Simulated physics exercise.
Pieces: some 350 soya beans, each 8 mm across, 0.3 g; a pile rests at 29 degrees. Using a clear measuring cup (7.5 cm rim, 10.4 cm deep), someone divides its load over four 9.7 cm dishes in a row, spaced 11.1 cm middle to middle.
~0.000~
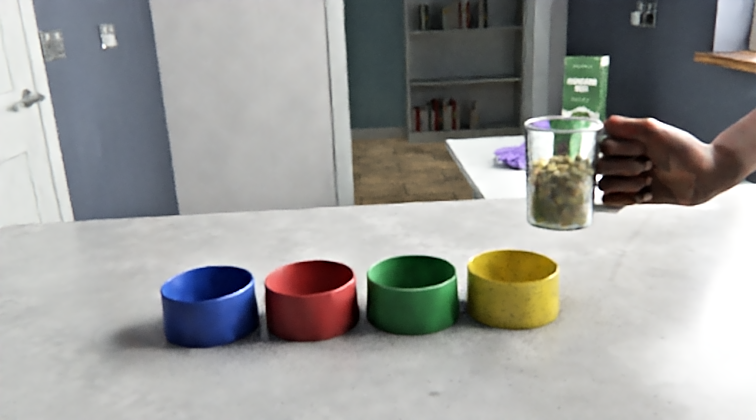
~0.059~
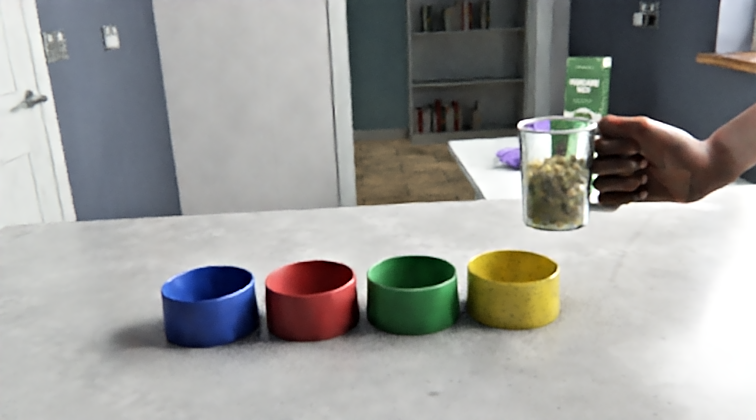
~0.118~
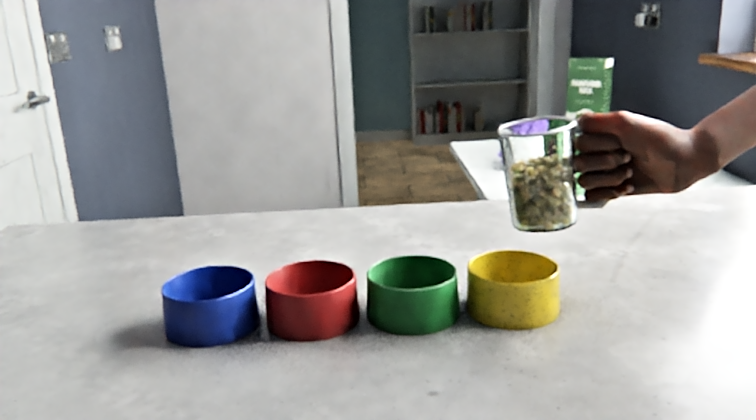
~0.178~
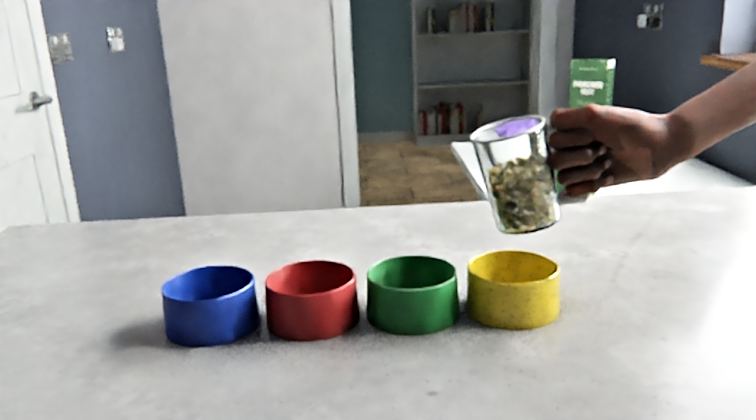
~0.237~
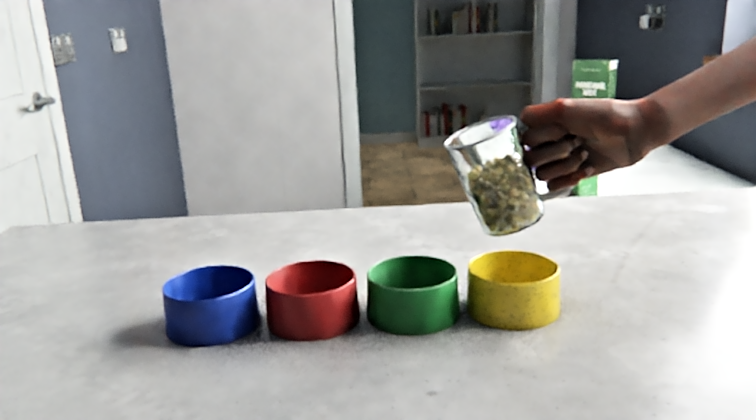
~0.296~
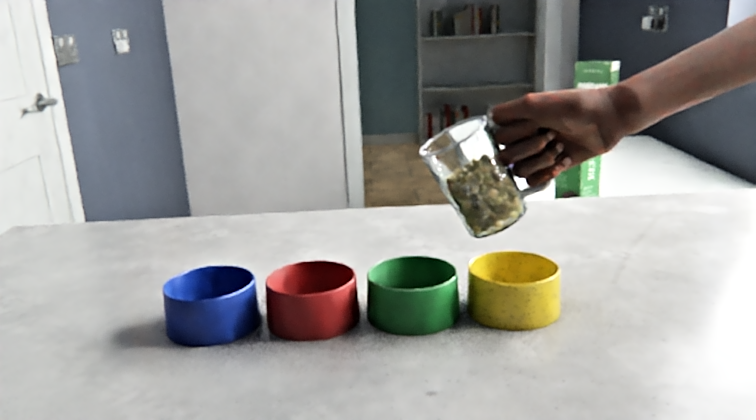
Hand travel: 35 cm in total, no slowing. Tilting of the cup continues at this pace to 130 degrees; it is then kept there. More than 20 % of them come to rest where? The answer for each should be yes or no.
Red - no, blue - yes, green - no, yellow - no, counter - yes.
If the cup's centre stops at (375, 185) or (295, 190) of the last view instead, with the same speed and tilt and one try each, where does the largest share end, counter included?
The largest share ends at red first and at blue second.
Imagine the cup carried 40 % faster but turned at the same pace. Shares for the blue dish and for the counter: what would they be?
Blue: 90; counter: 10.
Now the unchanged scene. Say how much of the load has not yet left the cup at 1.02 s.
About 85 per cent.
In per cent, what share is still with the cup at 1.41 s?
Some 0 %.
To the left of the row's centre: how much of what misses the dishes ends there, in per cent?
Roughly 100 per cent.
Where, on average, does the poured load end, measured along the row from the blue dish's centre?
Offset from the dish centre: About 6 cm, left side.
After 0.73 s, tilt 77 degrees; cup holds 100 %.
Then, at 1.02 s, tilt 110 degrees; cup holds 85 %, blue 5 %.
Then, at 1.41 s, tilt 130 degrees; cup holds 0 %, blue 70 %.
In the end, at 2.3 s, red 0 %, blue 70 %, green 0 %, yellow 0 %, counter 30 %.
